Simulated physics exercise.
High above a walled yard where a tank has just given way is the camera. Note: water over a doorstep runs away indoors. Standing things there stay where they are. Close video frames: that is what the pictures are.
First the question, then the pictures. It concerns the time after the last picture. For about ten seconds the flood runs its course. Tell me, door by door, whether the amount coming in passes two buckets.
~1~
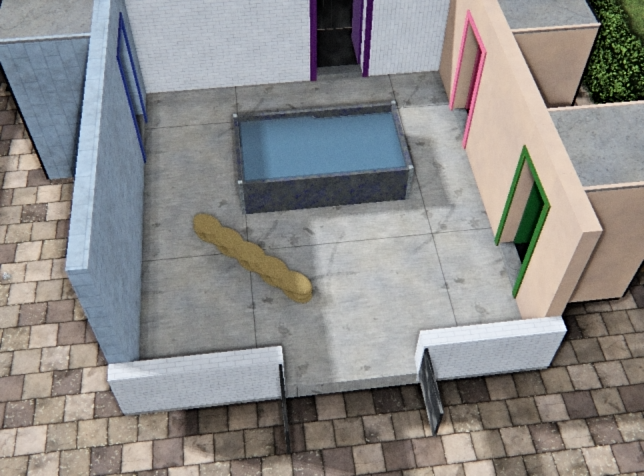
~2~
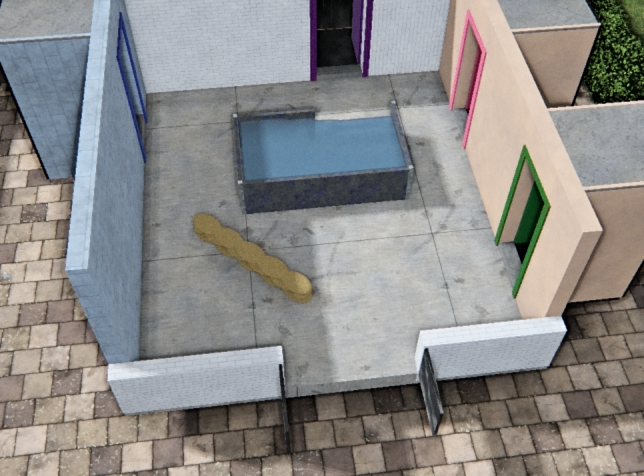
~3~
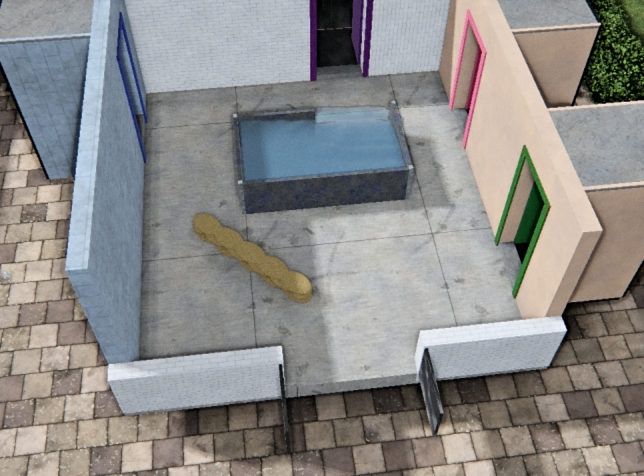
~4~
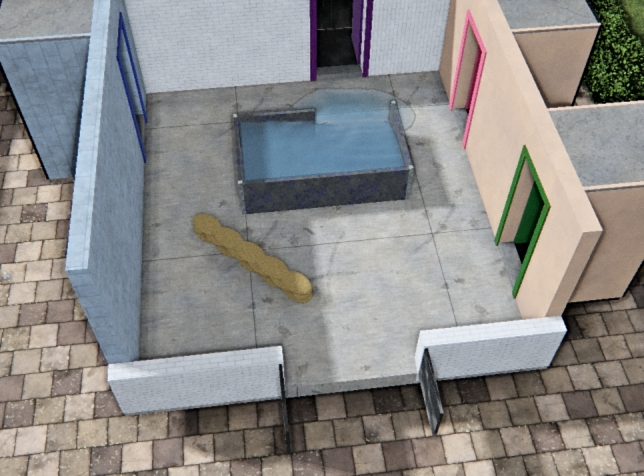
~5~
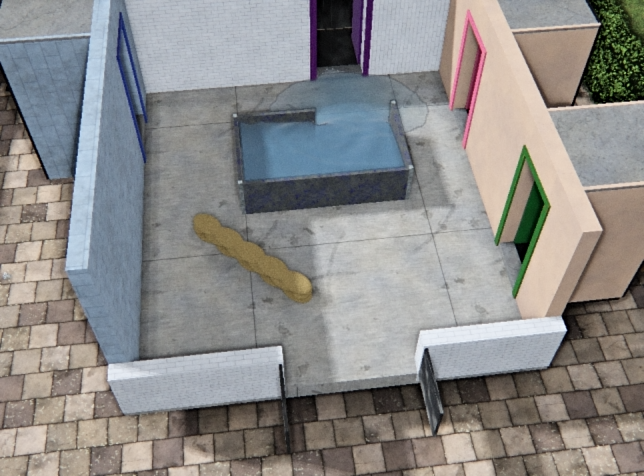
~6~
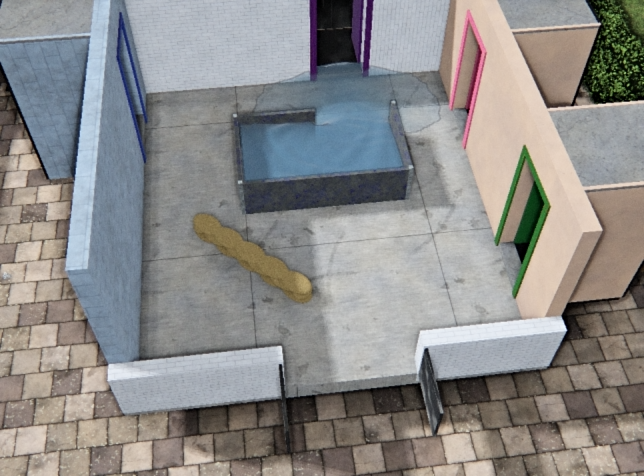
At the end, the pink door gets too much water coming through; the green door doesn't get too much water coming through; the purple door gets too much water coming through; the blue door doesn't get too much water coming through.
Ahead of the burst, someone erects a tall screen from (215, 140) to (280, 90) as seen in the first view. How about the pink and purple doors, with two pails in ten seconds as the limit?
Pink exceeds the limit; purple exceeds the limit.
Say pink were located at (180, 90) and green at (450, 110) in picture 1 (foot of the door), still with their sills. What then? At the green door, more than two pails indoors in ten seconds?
That green one gets past the limit.
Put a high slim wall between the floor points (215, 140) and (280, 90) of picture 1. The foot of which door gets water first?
The purple-painted one.
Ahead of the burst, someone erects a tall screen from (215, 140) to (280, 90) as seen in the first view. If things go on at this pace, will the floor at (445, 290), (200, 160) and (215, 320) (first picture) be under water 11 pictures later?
Taking the points in turn, they are high and dry, high and dry and high and dry.
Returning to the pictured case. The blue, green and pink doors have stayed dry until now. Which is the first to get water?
My answer: The one in pink.
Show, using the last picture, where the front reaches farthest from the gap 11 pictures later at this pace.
The wet point farthest out is around (147, 95).
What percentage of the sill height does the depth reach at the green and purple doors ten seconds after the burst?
The first comes to about 60 percent, the second to about 50 percent.
A moment on, water covers 15 % of the floor; the pink door wet at the sill, nothing in, the green door not reached, the purple door far over two buckets in, the blue door not reached.
Next, water covers 25 % of the floor; the pink door wet at the sill, nothing in, the green door not reached, the purple door far over two buckets in, the blue door not reached.
Then, water covers 50 % of the floor; the pink door under two buckets in, the green door wet at the sill, nothing in, the purple door far over two buckets in, the blue door wet at the sill, nothing in.
Later, water covers 80 % of the floor; the pink door over two buckets in, the green door wet at the sill, nothing in, the purple door far over two buckets in, the blue door wet at the sill, nothing in.
In the end, water covers 95 % of the floor; the pink door over two buckets in, the green door wet at the sill, nothing in, the purple door far over two buckets in, the blue door wet at the sill, nothing in.
